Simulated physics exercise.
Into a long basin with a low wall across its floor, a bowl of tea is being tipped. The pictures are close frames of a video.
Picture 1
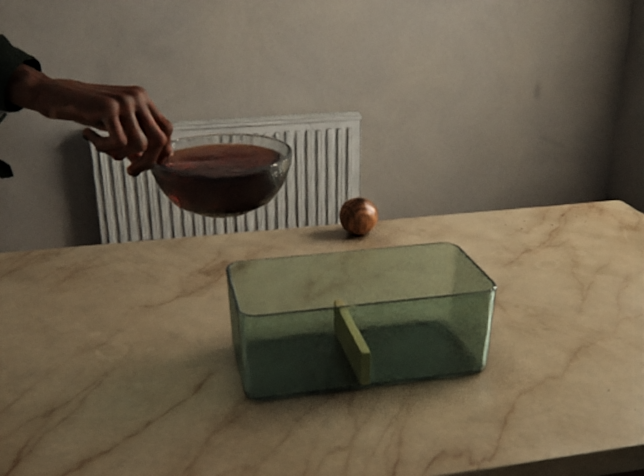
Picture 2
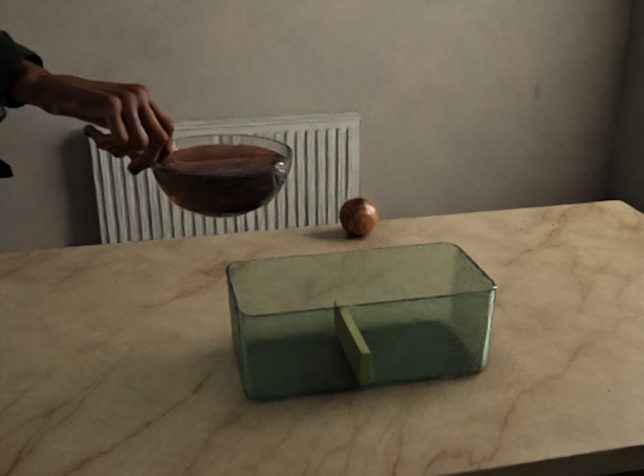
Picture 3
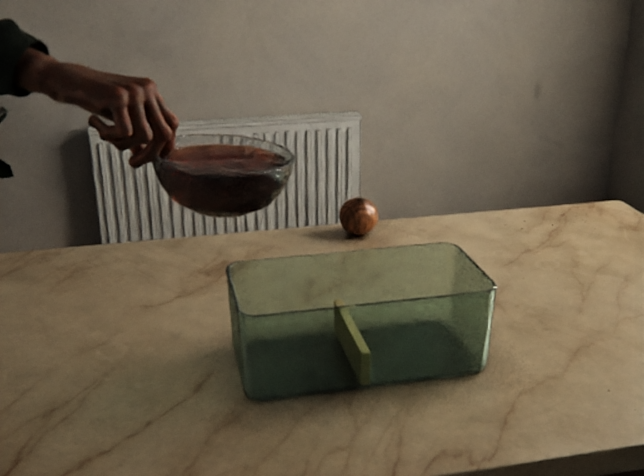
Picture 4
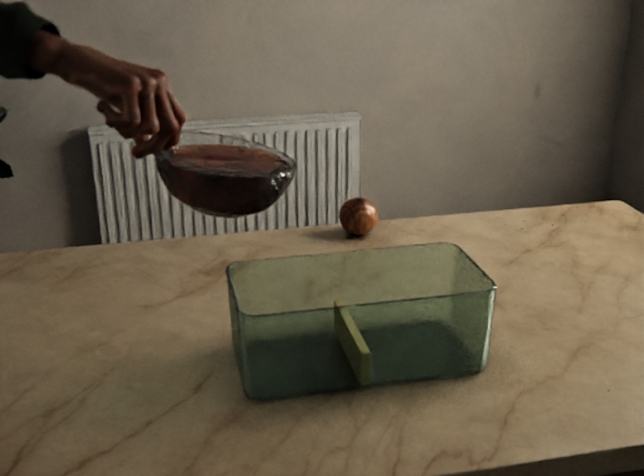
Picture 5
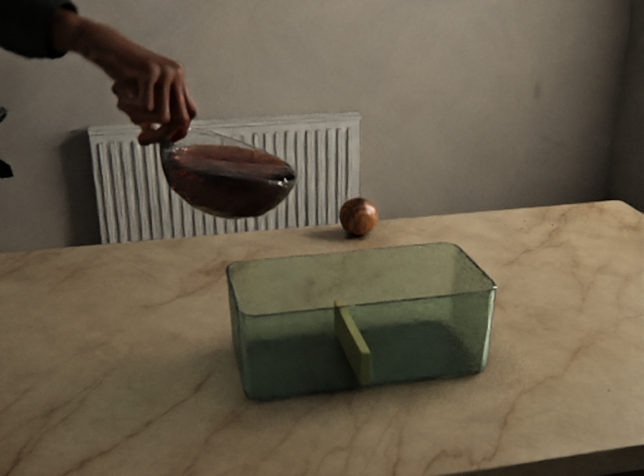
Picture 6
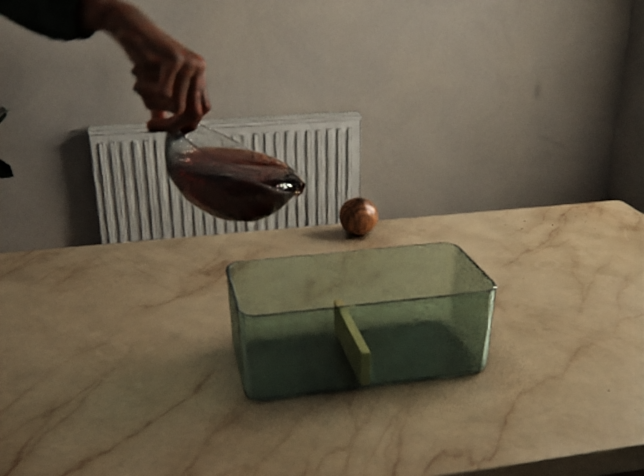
In a dim room with a grey wall and white radiator, a still camera looks slightly down on a pale, brown-veined marble table. A long green glass basin with a low yellow-green wall across its floor stands centrally, a coppery ball behind it, and a hand at left holds a clear bowl of reddish-brown tea. The hand rises and tilts the bowl rightward, bringing tea to its lowered lip.
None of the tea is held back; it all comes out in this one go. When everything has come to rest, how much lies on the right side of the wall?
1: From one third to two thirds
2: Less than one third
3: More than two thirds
Option 2: Less than one third.
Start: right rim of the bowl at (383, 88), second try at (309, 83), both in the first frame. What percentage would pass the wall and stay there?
Roughly 75 % and 65 %.
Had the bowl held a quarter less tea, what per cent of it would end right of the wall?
About 10 in a hundred.
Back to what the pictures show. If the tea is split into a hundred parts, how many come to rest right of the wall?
That is roughly 25 percent of it.
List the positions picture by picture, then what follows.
Tilt 0°; pouring edge (290, 150); surface from (153, 164) to (287, 155); the long basin's rim runs from (233, 290) to (476, 266); the wall's top is at (351, 325), in the first frame.
Tilt 1°; pouring edge (291, 151); surface from (153, 163) to (287, 156), in the second frame.
Tilt 6°; pouring edge (292, 156); surface from (155, 160) to (288, 159), in the third frame.
Tilt 12°; pouring edge (294, 164); surface from (159, 158) to (290, 162), in the fourth frame.
Tilt 21°; pouring edge (295, 175); surface from (163, 156) to (295, 169); 1 per cent is over the edge, in the fifth frame.
Tilt 32°; pouring edge (294, 187); surface from (169, 159) to (283, 174); 7 per cent is over the edge, in the sixth frame.
A moment on, the bowl is tipped on its side and 11 per cent is still to pour, 33 is left of the wall and 14 right of it.
Next, the bowl is tipped on its side and 0 per cent is still to pour, 72 is left of the wall and 22 right of it.
Then the bowl is tipped on its side and 0 per cent is still to pour, 69 is left of the wall and 24 right of it.
Later the bowl is tipped on its side and 0 per cent is still to pour, 69 is left of the wall and 24 right of it.
In the end 69 per cent lies left of the wall, 24 right of it and 6 outside.
